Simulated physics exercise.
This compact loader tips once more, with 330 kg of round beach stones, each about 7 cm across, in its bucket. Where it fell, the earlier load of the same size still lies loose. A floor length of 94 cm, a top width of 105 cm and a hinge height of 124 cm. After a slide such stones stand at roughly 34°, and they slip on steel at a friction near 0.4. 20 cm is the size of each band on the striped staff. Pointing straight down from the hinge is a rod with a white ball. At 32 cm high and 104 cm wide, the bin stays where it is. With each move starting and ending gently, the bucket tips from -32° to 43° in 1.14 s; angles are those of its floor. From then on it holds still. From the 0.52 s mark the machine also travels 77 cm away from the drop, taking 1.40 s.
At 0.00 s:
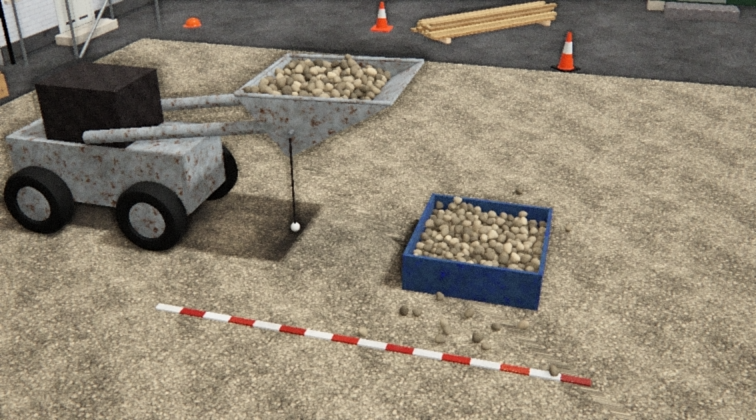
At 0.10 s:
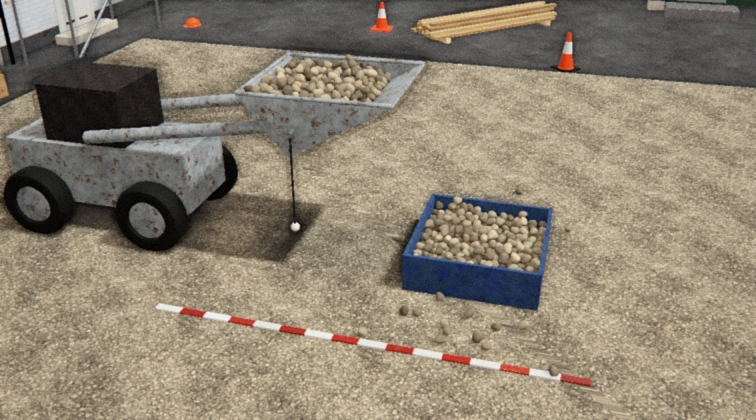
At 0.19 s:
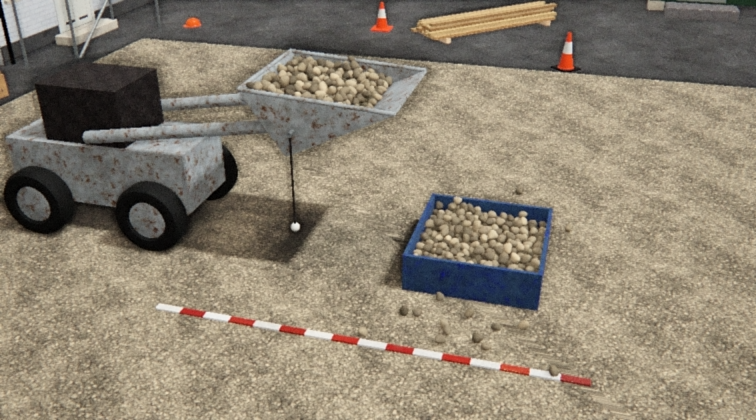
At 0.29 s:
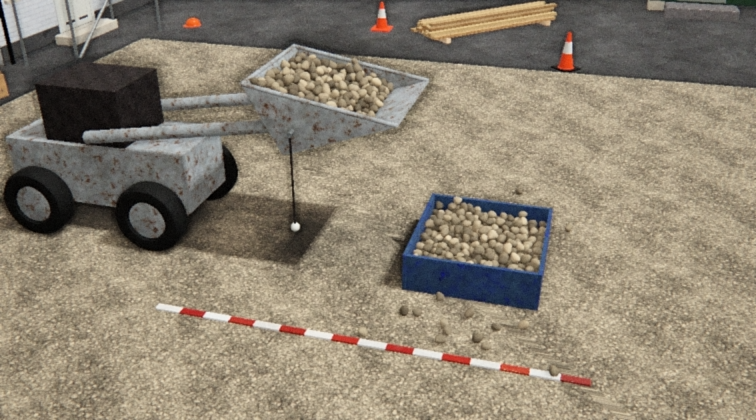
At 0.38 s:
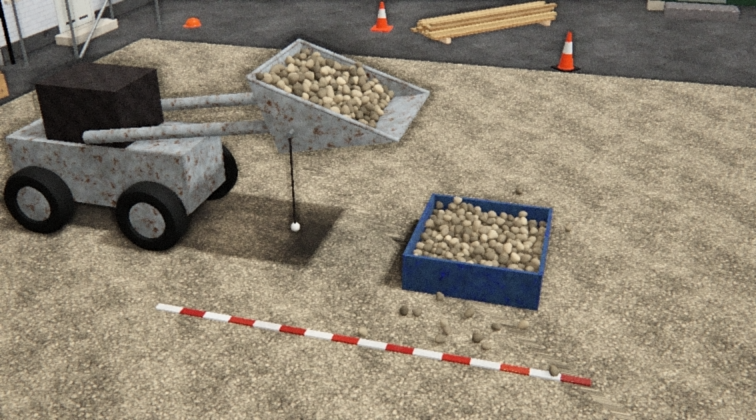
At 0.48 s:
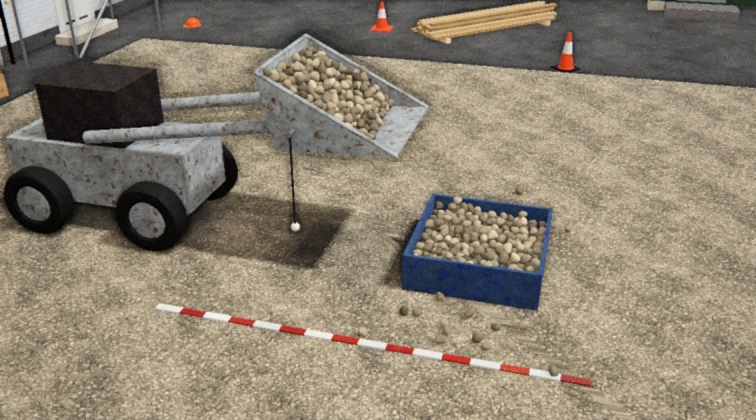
To begin with, a grey loader on the left holds a bucket of round stones, its rim roughly level, beside a blue bin already filled with stones. The bucket then gradually tilts forward, its front edge lowering and its back rising, while the stones shift inside and the loader's body stays still.
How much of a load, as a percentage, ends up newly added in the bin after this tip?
0 %.
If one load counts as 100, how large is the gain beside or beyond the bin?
I'd say some 0 per cent of a load.
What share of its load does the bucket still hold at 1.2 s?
It holds some 25 percent.
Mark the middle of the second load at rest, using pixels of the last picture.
(372, 241).
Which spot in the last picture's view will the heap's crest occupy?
Note: Crest near (463, 233).
After 0.9 s the floor is at 32°; in per cent of one load, 98 in the bucket, 2 short of the bin, 96 in the bin, 4 beside or beyond the bin; the foremost stones are at (544, 263).
After 1.2 s the floor is at 43°; in per cent of one load, 25 in the bucket, 75 short of the bin, 96 in the bin, 4 beside or beyond the bin; the foremost stones are at (544, 263).
After 2.4 s the floor is at 43°; in per cent of one load, 0 in the bucket, 98 short of the bin, 96 in the bin, 6 beside or beyond the bin; the foremost stones are at (544, 263).
After 4.9 s the floor is at 43°; in per cent of one load, 0 in the bucket, 98 short of the bin, 96 in the bin, 6 beside or beyond the bin; the foremost stones are at (544, 263). Net gain in the bin, 0.
